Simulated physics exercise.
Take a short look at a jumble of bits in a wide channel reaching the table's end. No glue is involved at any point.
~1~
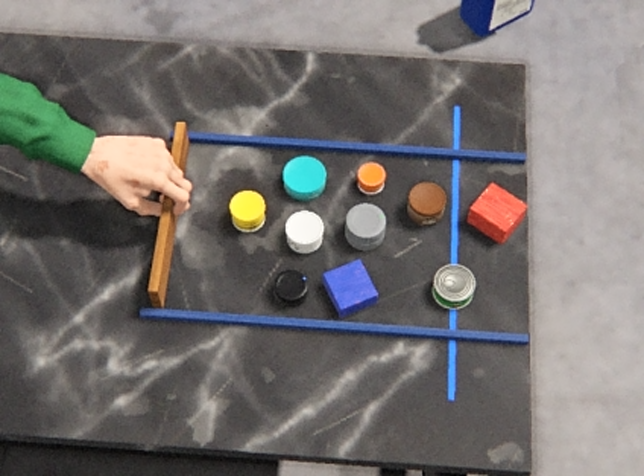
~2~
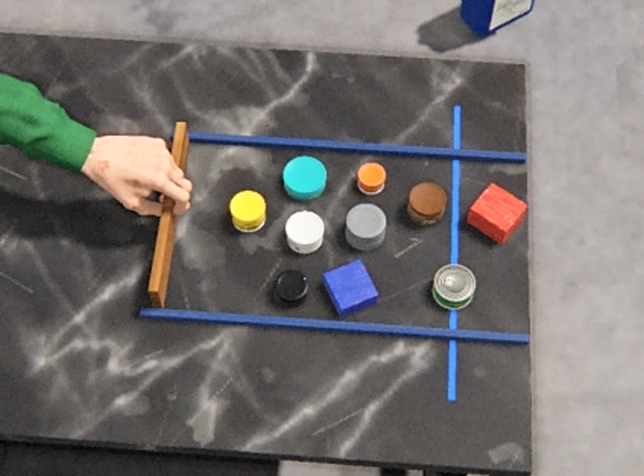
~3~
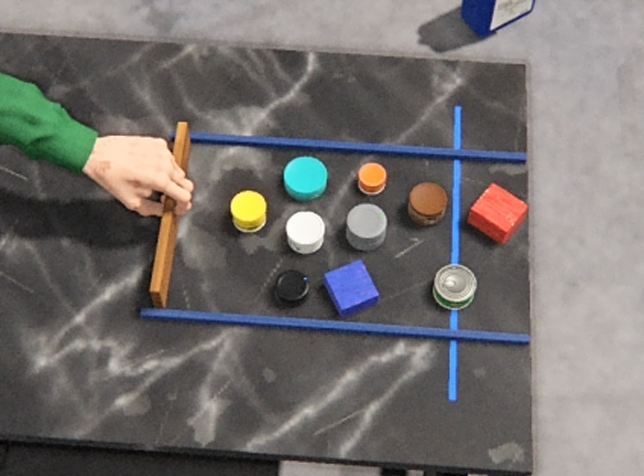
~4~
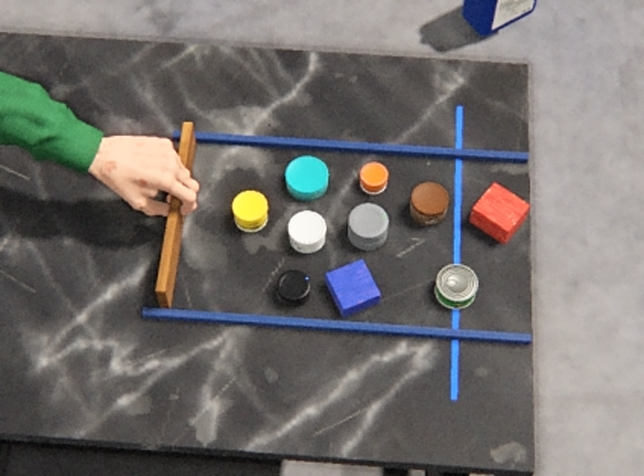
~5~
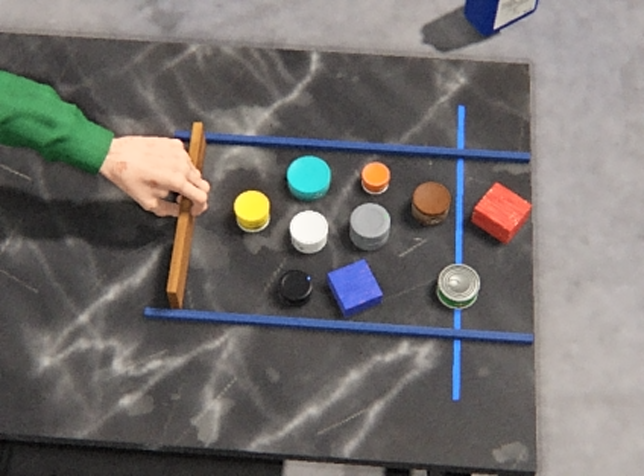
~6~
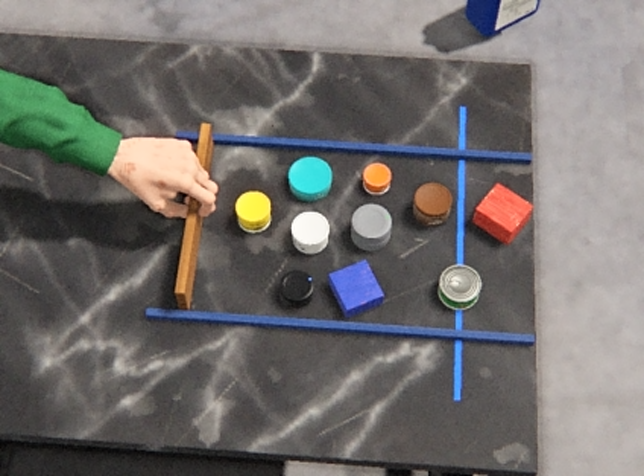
A hand in a green sleeve slid a wooden board slightly to the right between two blue strips on a dark marbled table, while the colourful pots and blocks ahead of it stayed untouched.
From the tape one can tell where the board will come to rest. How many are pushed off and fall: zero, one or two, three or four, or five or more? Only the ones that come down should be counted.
Looks like the tally of pieces that topple off is one or two there.
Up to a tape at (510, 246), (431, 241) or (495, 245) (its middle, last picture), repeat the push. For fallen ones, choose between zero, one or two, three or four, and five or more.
In order: At least five, no fall at all, 5 or more.
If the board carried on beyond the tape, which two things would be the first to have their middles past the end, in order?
Order, earliest first: Green tin, red block.
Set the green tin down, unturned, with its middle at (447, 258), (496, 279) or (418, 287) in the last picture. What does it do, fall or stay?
Spot by spot, it drops away, then drops away, then drops away.
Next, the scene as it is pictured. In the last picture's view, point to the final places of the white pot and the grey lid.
First: About (479, 265); second: About (511, 247).
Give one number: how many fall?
2, precisely.
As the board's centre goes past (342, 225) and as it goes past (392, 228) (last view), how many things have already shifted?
The first count is 7, and then it's 9.
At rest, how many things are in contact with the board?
4 are in contact with it.
A little later, none off yet; red block at rest near (503, 214); green tin at rest near (460, 288); brown tub at rest near (432, 205).
Next, none off yet; red block at rest near (503, 214); green tin shifted a little near (472, 288); brown tub moving near (436, 206).
When it is over, the number that fall off is one or two; down, green tin and red block.
